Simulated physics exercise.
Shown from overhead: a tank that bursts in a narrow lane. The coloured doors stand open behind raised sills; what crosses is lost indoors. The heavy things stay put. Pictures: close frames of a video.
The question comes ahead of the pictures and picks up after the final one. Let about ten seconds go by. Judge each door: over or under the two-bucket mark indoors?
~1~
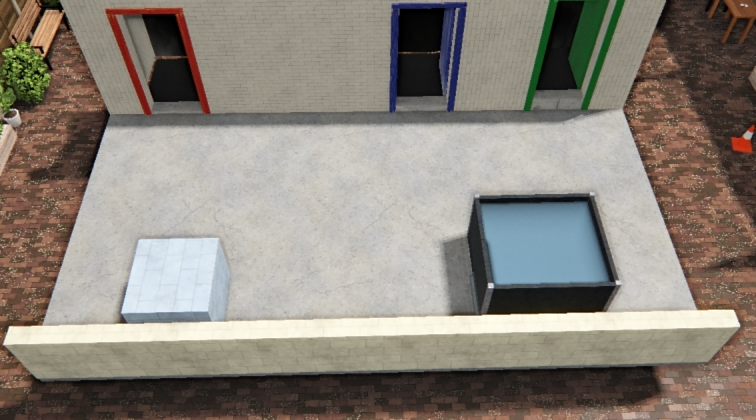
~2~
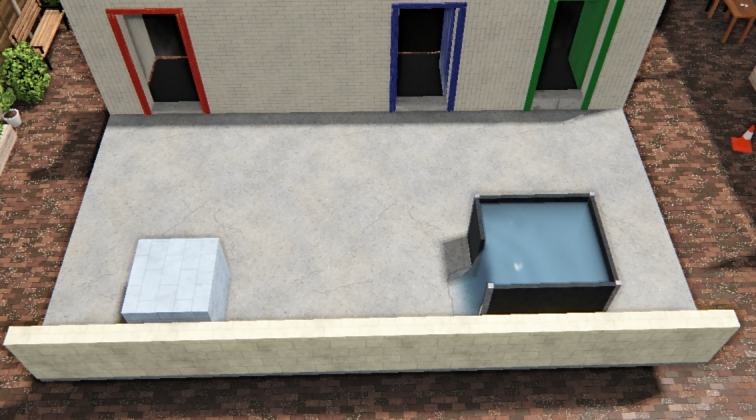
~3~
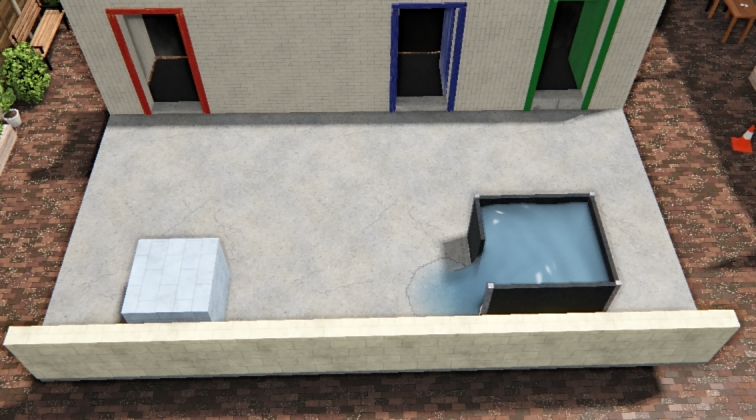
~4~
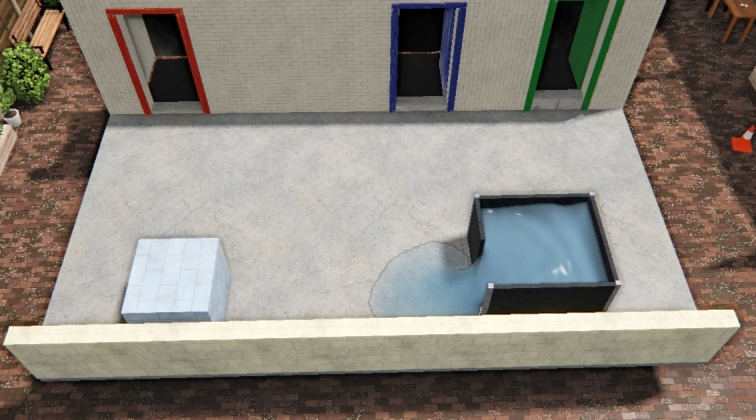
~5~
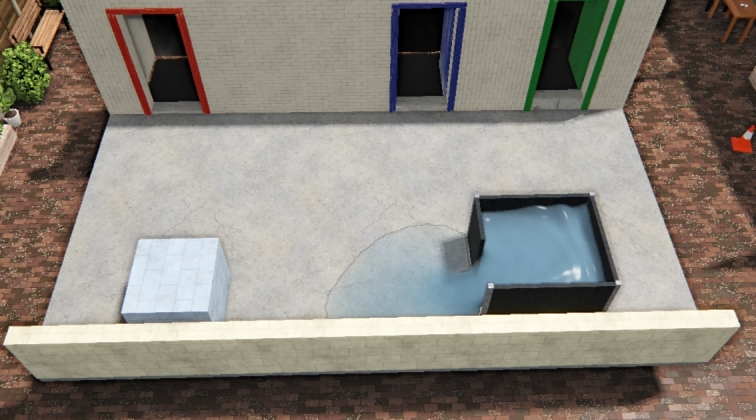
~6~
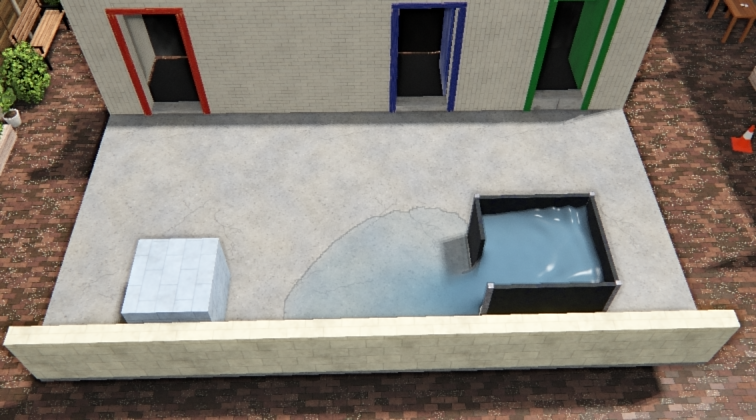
My call: Green door, under; red door, over; blue door, under.
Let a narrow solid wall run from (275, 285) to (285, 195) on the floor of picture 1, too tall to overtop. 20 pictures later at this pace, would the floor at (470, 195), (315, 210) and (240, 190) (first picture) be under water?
The first is still bare, the second inundated and the third inundated.
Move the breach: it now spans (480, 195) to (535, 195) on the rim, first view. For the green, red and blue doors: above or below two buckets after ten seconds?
Result: Green remains beneath it; red remains beneath it; blue goes past the limit.
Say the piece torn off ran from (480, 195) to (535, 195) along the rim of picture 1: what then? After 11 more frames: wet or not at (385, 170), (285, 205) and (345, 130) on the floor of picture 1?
Point one reached; point two not reached; point three reached.
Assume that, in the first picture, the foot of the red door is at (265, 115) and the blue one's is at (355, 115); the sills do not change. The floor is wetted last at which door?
That's the green one.
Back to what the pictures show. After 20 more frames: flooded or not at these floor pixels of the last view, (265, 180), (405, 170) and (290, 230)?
Result, in order: Waterlogged / unflooded / waterlogged.
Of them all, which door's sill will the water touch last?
It's the green-painted one.
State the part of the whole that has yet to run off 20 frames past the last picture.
I'd estimate close to 94 per cent.
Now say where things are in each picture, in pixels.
The open tank at (543, 242) is whole and still, in the first picture.
Water pours out at (483, 285) and has run to (461, 274), in the second picture.
The front is at (416, 286), out from the gap at (483, 288), in the third picture.
Water pours out at (482, 289) and has run to (379, 312), in the fourth picture.
Water pours out at (482, 288) and has run to (335, 317), in the fifth picture.
The front is at a hidden place, out from the gap at (482, 288), in the sixth picture.
A moment on, water covers 25 % of the floor; the green door not reached, the red door not reached, the blue door not reached.
Next, water covers 40 % of the floor; the green door not reached, the red door not reached, the blue door not reached.
Then, water covers 50 % of the floor; the green door not reached, the red door under two buckets in, the blue door not reached.
Later, water covers 60 % of the floor; the green door not reached, the red door over two buckets in, the blue door wet at the sill, nothing in.
In the end, water covers 80 % of the floor; the green door wet at the sill, nothing in, the red door over two buckets in, the blue door wet at the sill, nothing in.
